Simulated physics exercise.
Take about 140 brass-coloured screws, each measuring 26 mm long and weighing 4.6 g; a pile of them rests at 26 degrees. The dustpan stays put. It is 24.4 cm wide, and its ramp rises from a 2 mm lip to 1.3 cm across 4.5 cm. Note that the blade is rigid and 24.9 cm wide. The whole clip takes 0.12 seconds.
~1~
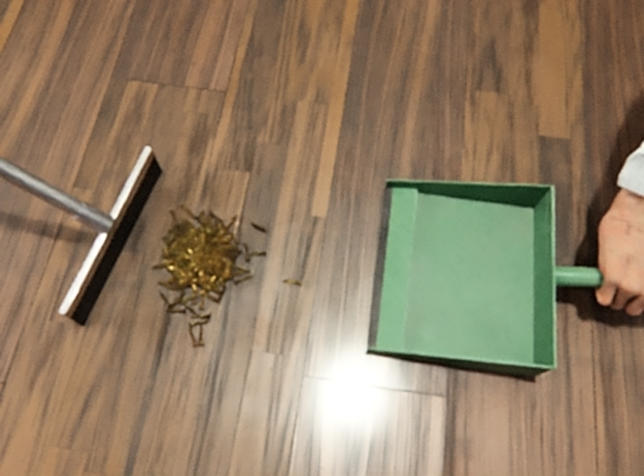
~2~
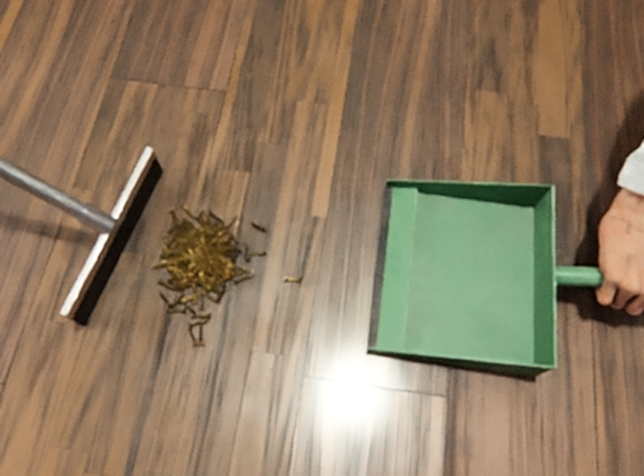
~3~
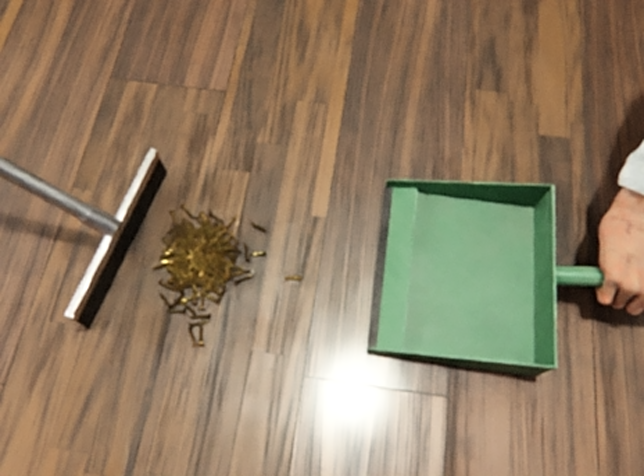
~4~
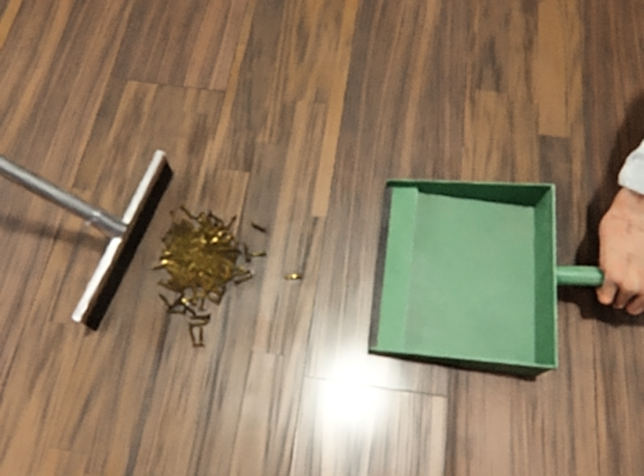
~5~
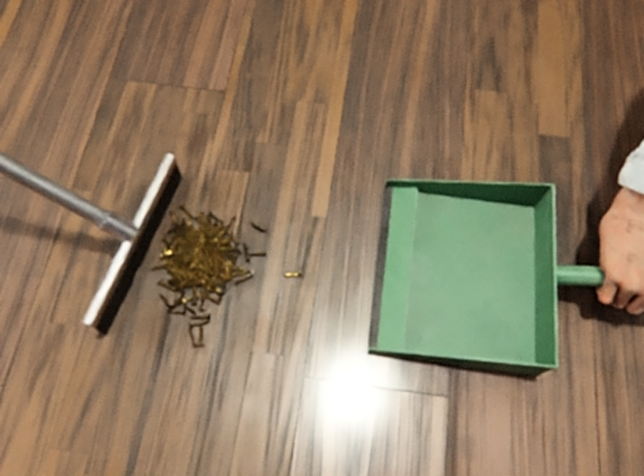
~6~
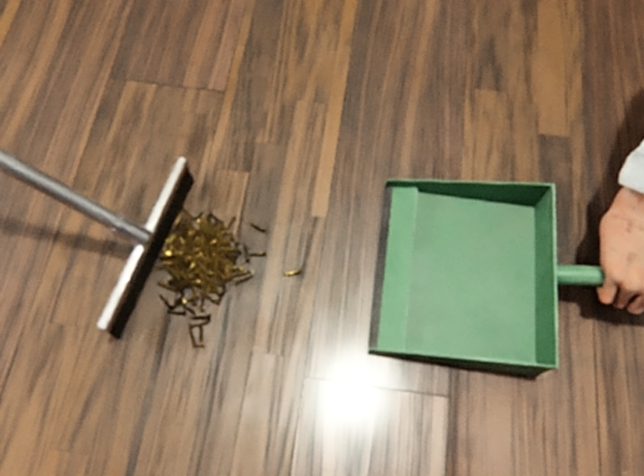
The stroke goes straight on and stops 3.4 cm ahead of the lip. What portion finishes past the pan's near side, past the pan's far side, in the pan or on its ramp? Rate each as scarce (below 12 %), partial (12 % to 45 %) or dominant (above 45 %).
Ratings: Near side - partial; far side - scarce; pan - partial.
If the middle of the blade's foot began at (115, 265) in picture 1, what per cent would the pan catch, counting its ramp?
Roughly 20 percent would end up there.
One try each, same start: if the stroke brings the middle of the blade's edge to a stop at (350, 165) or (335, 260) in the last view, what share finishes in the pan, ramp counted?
First try around 0 %, second try around 20 %.
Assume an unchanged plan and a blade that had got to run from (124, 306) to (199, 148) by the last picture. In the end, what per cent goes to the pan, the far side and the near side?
You'd see pan at 30, far at 0 and near at 5.
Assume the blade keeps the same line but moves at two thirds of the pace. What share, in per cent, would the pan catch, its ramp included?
Then some 10 in a hundred.
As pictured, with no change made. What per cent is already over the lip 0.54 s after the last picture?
Near 25 per cent so far.
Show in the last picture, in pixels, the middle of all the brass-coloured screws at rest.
Somewhere around (361, 311) in the final frame.
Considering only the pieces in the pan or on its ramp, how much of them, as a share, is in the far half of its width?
Something like 10 in a hundred.
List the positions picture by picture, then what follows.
The first frame shows blade from (67, 313) to (150, 154), moved 0.0 cm, 0 of the pieces shifted so far; middle of the pieces at (203, 258); pan at (469, 278).
The second frame shows blade from (69, 314) to (151, 154), moved 0.2 cm, 0 of the pieces shifted so far; middle of the pieces at (203, 258).
The third frame shows blade from (73, 316) to (155, 156), moved 0.9 cm, 1 of the pieces shifted so far; middle of the pieces at (203, 258).
The fourth frame shows blade from (81, 319) to (162, 158), moved 1.9 cm, 1 of the pieces shifted so far; middle of the pieces at (203, 259).
The fifth frame shows blade from (92, 323) to (172, 161), moved 3.4 cm, 1 of the pieces shifted so far; middle of the pieces at (203, 259).
The sixth frame shows blade from (105, 327) to (184, 164), moved 5.2 cm, 2 of the pieces shifted so far; middle of the pieces at (203, 259); pan at (470, 277).
Then, 0.17 s after the last picture, middle of the blade 18 cm from the lip; 0 % over the lip, far side 0 %, near side 5 %.
Then, 0.29 s after the last picture, middle of the blade 9 cm from the lip; 0 % over the lip, far side 0 %, near side 10 %.
Then, 0.54 s after the last picture, middle of the blade 6 cm from the lip; 25 % over the lip, far side 0 %, near side 15 %.
In the end, near side 15 %, far side 0 %, pan 20 %, in front of the lip or behind the blade 65 %.
